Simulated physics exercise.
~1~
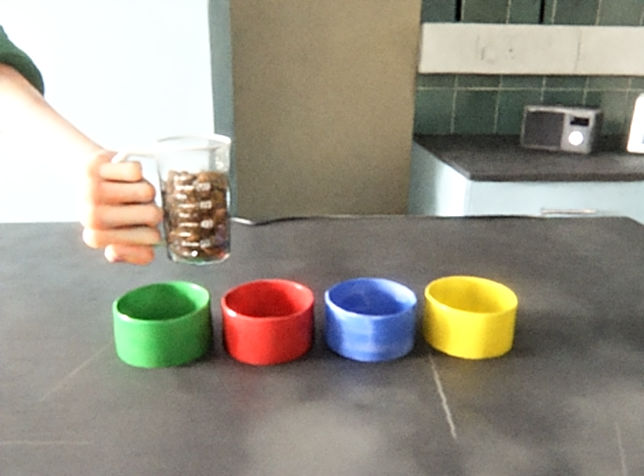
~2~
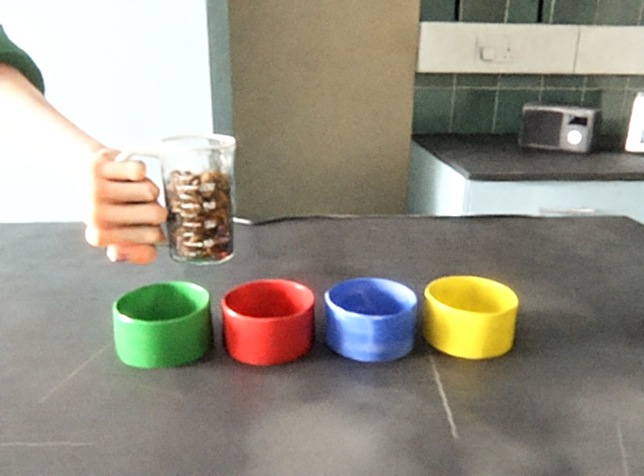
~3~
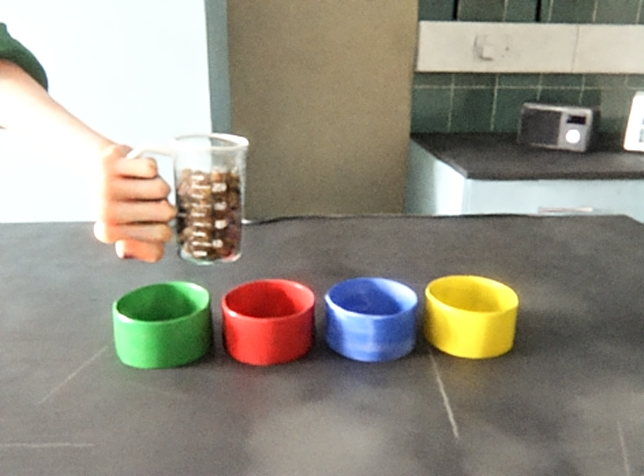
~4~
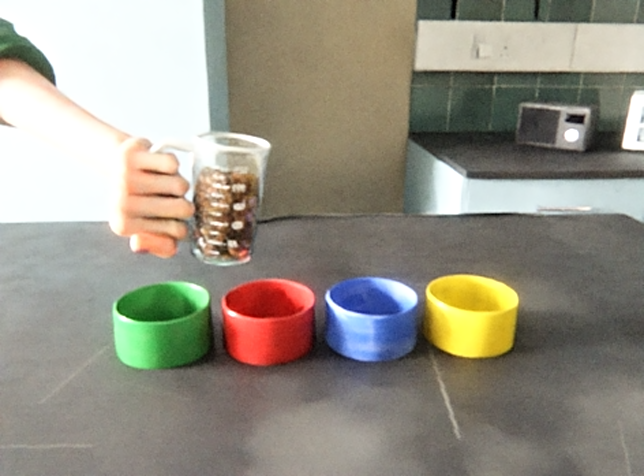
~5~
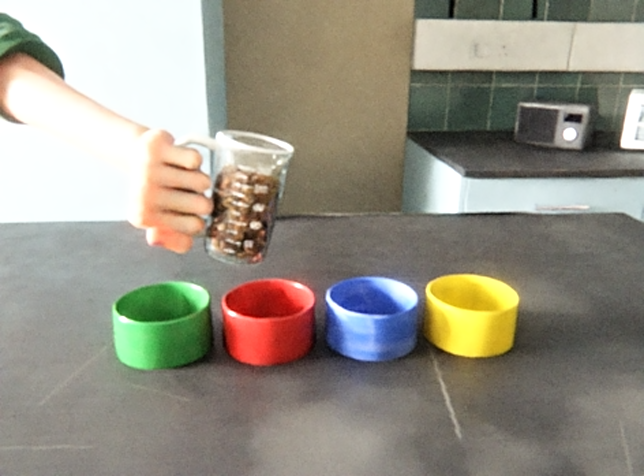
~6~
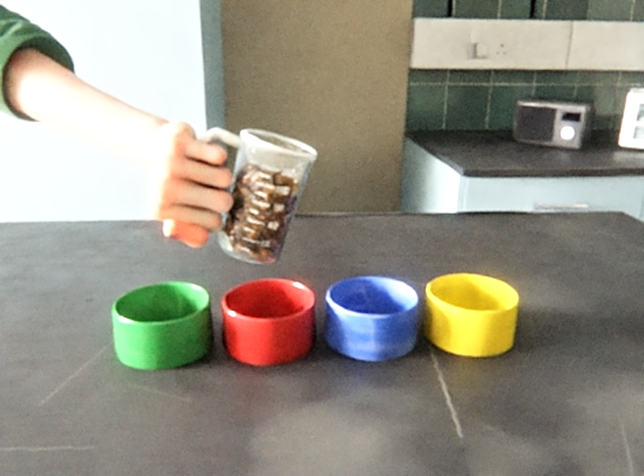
Clear measuring cup of brown kibble moving right in a person's hand and tilting slightly above green, red, blue and yellow dishes.
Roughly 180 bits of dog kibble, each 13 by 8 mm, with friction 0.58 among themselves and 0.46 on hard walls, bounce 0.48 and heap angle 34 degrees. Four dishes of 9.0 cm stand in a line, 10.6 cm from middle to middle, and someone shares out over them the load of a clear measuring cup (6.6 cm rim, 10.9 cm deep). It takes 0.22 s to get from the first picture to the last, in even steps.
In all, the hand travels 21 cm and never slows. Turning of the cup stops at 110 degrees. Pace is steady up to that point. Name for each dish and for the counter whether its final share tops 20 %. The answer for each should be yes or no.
Red - no, blue - no, green - no, yellow - yes, counter - no.
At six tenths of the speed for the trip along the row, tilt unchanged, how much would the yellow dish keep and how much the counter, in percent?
Shares - yellow 80, counter 0.
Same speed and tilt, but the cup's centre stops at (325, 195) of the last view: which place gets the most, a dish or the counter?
The largest share goes to blue.
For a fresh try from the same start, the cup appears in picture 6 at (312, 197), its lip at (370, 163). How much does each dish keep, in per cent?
Red 0; blue 0; green 0; yellow 80.
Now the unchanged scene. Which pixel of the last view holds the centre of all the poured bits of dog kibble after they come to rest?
Roughly pixel (471, 313).
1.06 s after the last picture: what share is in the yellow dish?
I'd say close to 20 per cent at that point.
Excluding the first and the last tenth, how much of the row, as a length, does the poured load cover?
I'd put it near 5 cm.
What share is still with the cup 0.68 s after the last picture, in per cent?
It comes to about 100 percent.
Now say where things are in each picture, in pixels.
The first frame shows cup at (196, 199), tilt 0 degrees, lip at (229, 142), moved 0.0 cm; middle of the pieces at (199, 212); green dish at (163, 301); red dish at (268, 299); blue dish at (371, 297); yellow dish at (471, 295).
The second frame shows cup at (199, 199), tilt 1 degrees, lip at (233, 143), moved 0.3 cm; middle of the pieces at (202, 212).
The third frame shows cup at (210, 199), tilt 3 degrees, lip at (246, 144), moved 1.3 cm; middle of the pieces at (212, 212).
The fourth frame shows cup at (227, 199), tilt 8 degrees, lip at (268, 147), moved 2.9 cm; middle of the pieces at (229, 212).
The fifth frame shows cup at (245, 198), tilt 12 degrees, lip at (292, 150), moved 4.6 cm; middle of the pieces at (246, 212).
The sixth frame shows cup at (264, 198), tilt 17 degrees, lip at (314, 153), moved 6.4 cm; middle of the pieces at (264, 211); green dish at (162, 302); red dish at (269, 299); blue dish at (372, 296); yellow dish at (472, 293).
Then, 0.41 s after the last picture, tilt 62 degrees; cup holds 100 %.
Then, 0.68 s after the last picture, tilt 92 degrees; cup holds 100 %.
Then, 1.06 s after the last picture, tilt 110 degrees; cup holds 75 %, yellow 20 %.
In the end, red 0 %, blue 0 %, green 0 %, yellow 85 %, counter 0 %, cup 15 %.
